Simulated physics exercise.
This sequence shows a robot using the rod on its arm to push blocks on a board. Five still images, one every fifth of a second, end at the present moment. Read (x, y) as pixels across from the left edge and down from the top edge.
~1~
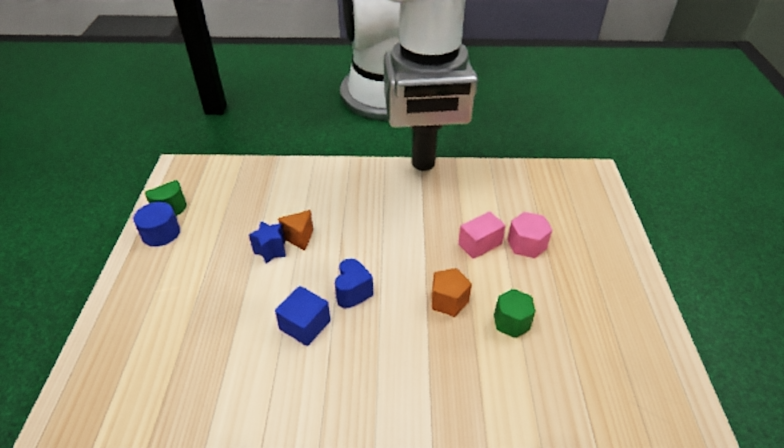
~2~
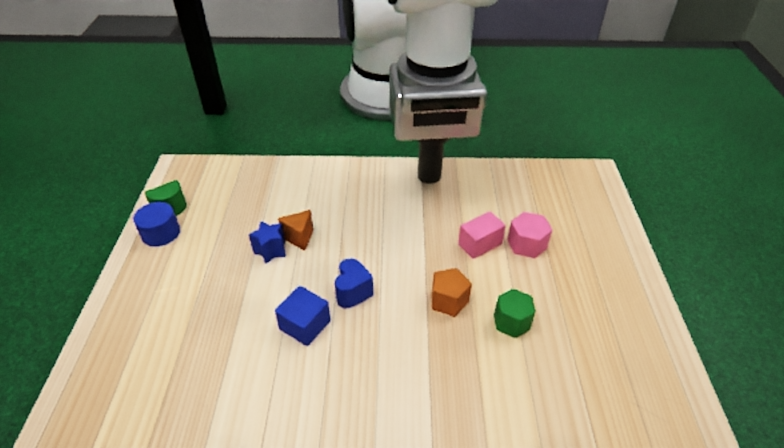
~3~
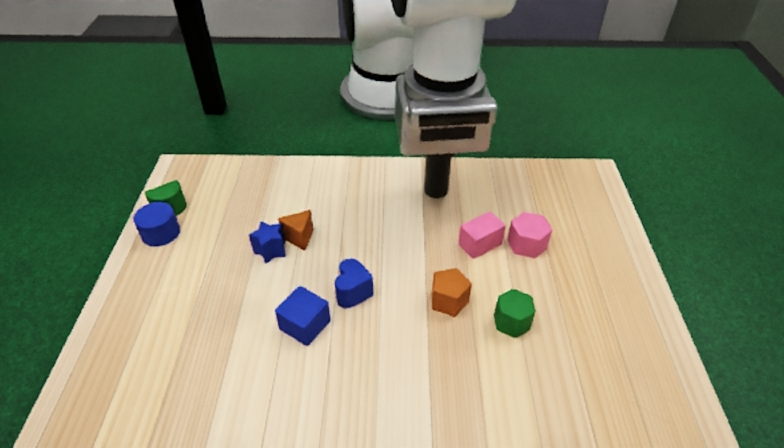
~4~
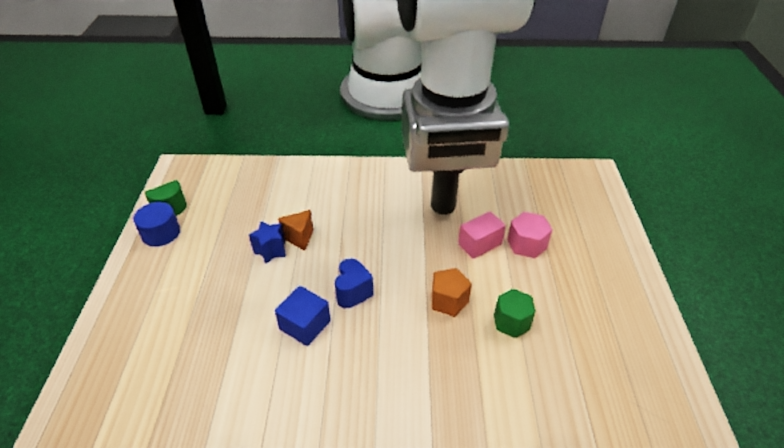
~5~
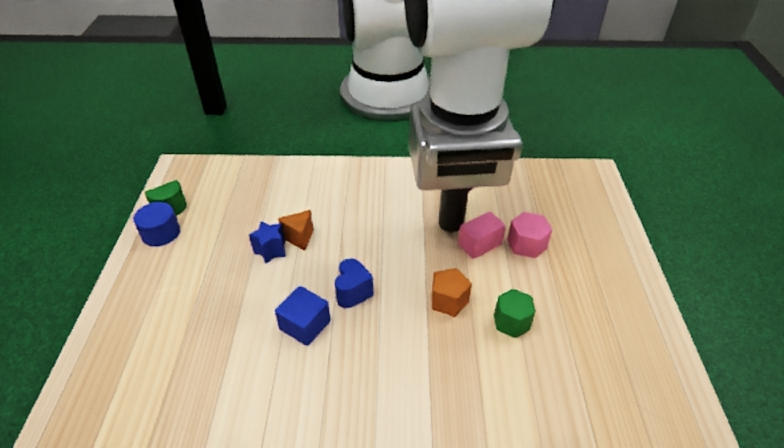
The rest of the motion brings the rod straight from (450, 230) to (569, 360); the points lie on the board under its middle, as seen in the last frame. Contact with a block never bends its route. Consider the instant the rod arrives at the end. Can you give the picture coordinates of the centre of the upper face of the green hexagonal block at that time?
It should be at about (525, 331).
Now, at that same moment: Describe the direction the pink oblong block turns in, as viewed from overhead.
Turns anticlockwise.
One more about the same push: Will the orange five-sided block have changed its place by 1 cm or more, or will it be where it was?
It keeps its position.
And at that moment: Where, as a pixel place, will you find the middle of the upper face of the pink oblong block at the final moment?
Pixel (509, 238).
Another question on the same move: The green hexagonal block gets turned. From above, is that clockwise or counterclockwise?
It ends up turned clockwise.
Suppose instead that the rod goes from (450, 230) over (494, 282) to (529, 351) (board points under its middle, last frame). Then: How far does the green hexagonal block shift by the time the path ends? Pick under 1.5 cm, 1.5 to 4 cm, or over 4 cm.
Ends over 4 cm away.
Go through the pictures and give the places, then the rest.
Rod's lower end (423, 164); orange five-sided block (451, 282); pink oblong block (483, 225); green hexagonal block (517, 304), in the first frame.
Rod (429, 176); blocks still, in the second frame.
Rod (436, 191); blocks still, in the third frame.
Rod (443, 206); blocks still, in the fourth frame.
Rod (451, 223); orange five-sided block (451, 282); pink oblong block (483, 225); green hexagonal block (517, 304), in the fifth frame.
What follows on the original path. One third of the way, rod (485, 261); pink oblong block (509, 238), turned 85° anticlockwise.
Two thirds of the way, rod (526, 304); pink oblong block (509, 238), turned 85° anticlockwise; green hexagonal block (521, 319), turned 35° clockwise.
At the end, rod (572, 353); orange five-sided block still; pink oblong block (509, 238), turned 85° anticlockwise; green hexagonal block (525, 331), turned 85° clockwise.
